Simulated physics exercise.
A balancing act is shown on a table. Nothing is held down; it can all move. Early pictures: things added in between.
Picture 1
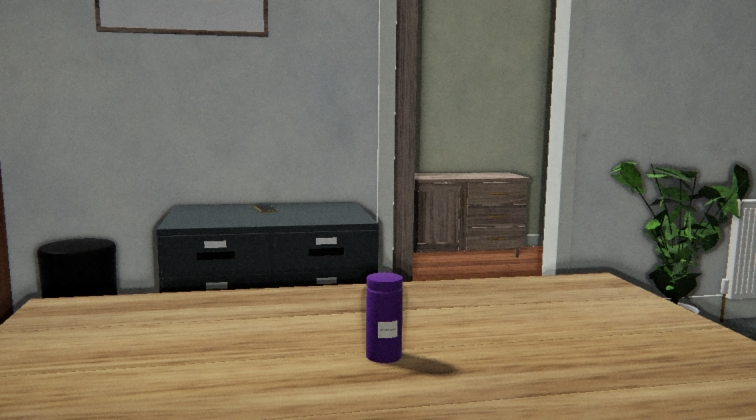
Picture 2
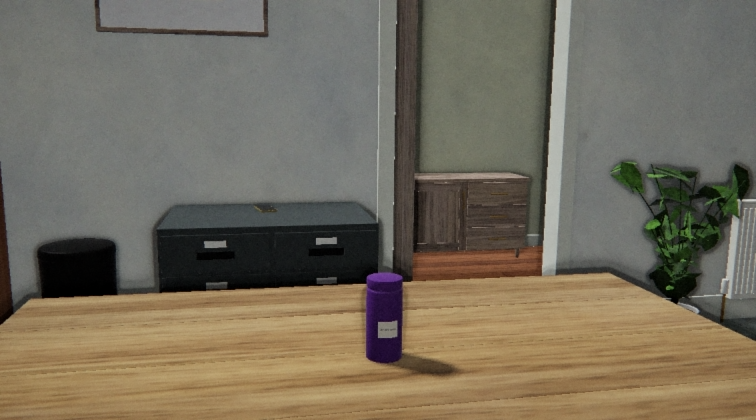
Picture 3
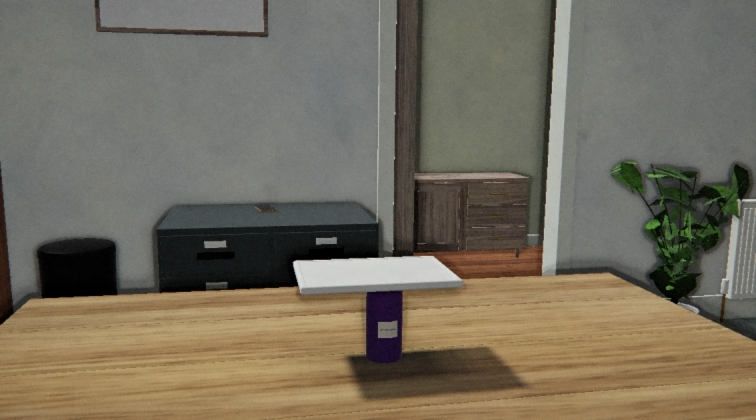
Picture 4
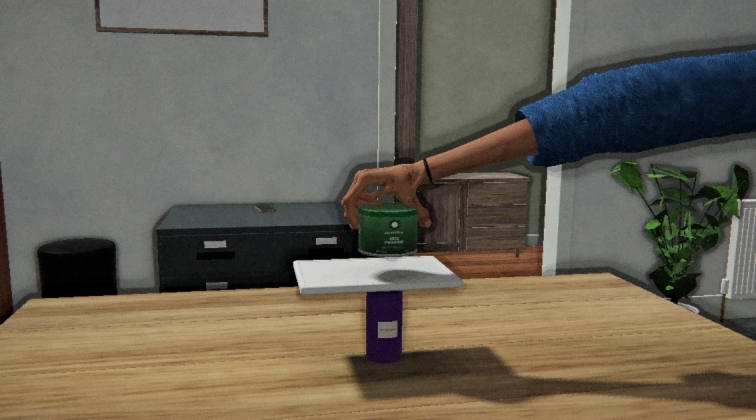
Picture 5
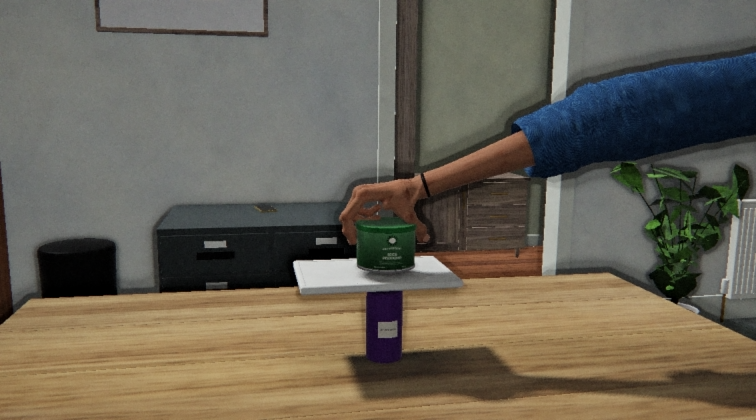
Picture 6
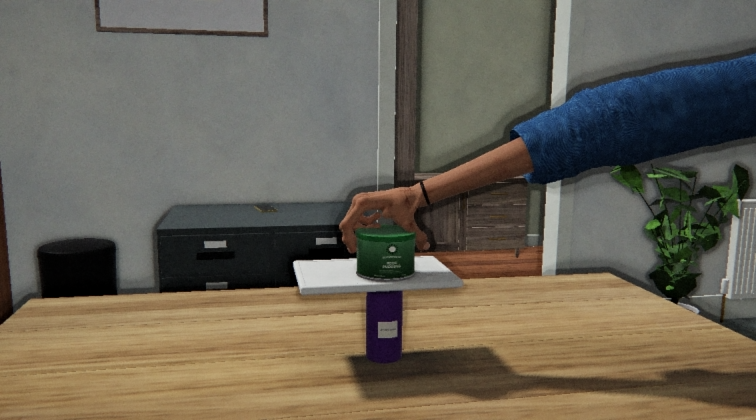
A hand lowering a green tub onto a white board that has appeared on top of a purple jar on a wooden table.
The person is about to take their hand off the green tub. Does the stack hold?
So the pile rests quietly where it is.
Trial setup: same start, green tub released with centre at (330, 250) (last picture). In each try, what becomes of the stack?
Then it gives way.
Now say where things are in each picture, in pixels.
In the first picture, the last thing is not in view yet; purple jar (384, 317).
In the second picture, the last thing is not in view yet; purple jar (384, 317).
In the third picture, the last thing is not in view yet; purple jar (384, 317).
In the fourth picture, coming down; green tub (388, 229); purple jar (384, 317).
In the fifth picture, coming down; green tub (386, 244); purple jar (384, 317).
In the sixth picture, set down, still held; green tub (386, 252); purple jar (384, 317).
Then, 0.80 s past the last view, nothing moves.
Then, 1.70 s past the last view, green tub resting near (386, 253).
Finally, all 3 still in place. Final places as the last picture's camera would see them, green tub near (386, 253). The stack keeps its balance.
